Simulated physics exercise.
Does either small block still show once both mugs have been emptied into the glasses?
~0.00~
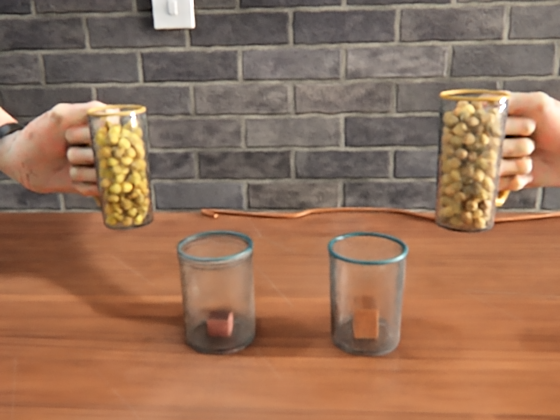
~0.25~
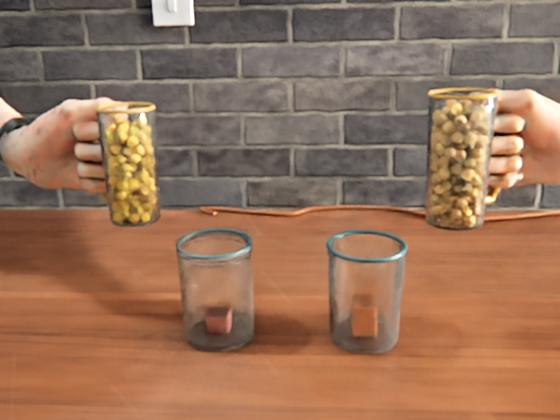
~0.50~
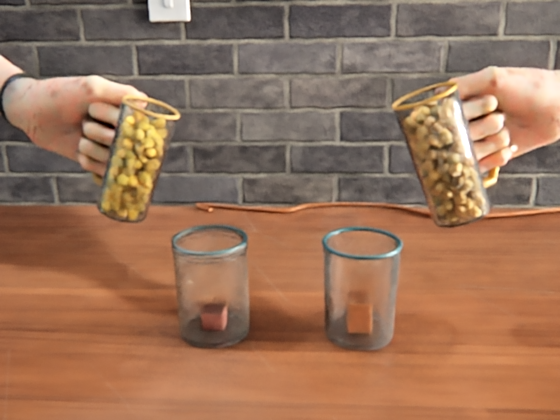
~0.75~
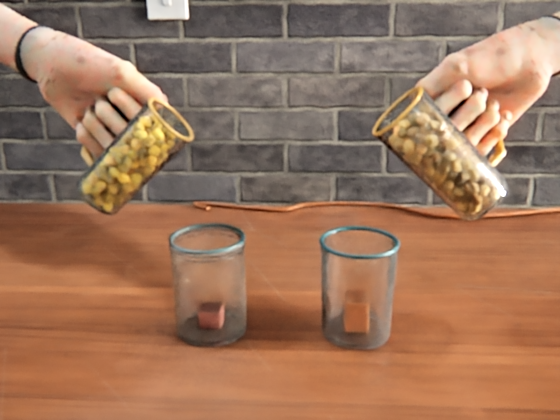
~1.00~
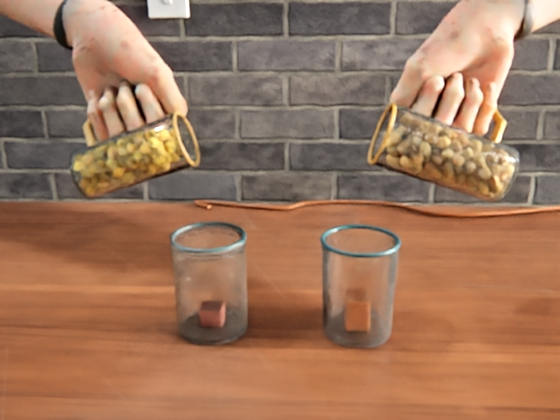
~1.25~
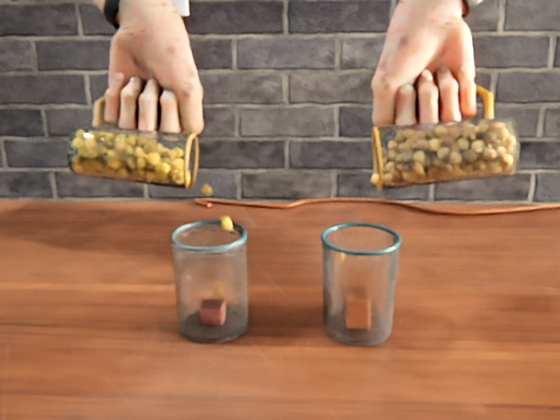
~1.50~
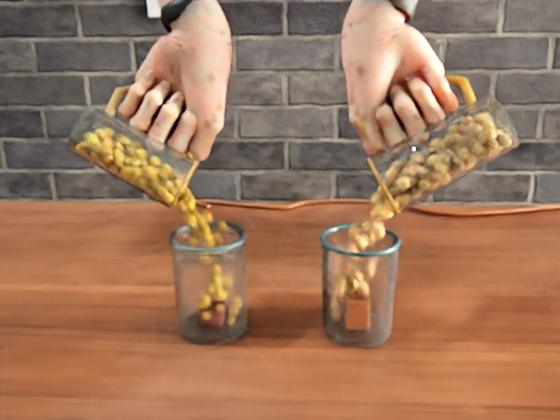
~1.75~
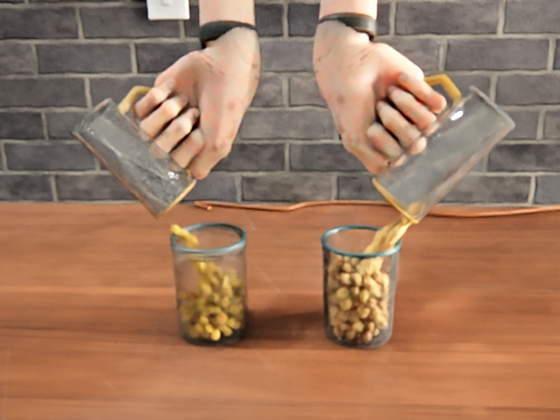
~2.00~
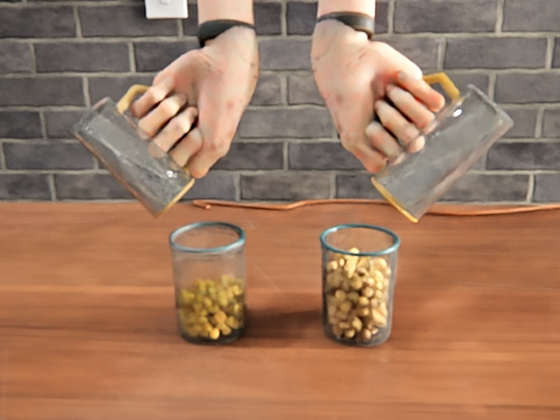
No, neither block still shows. The poured pieces cover the one in the left glass and the one in the right glass.
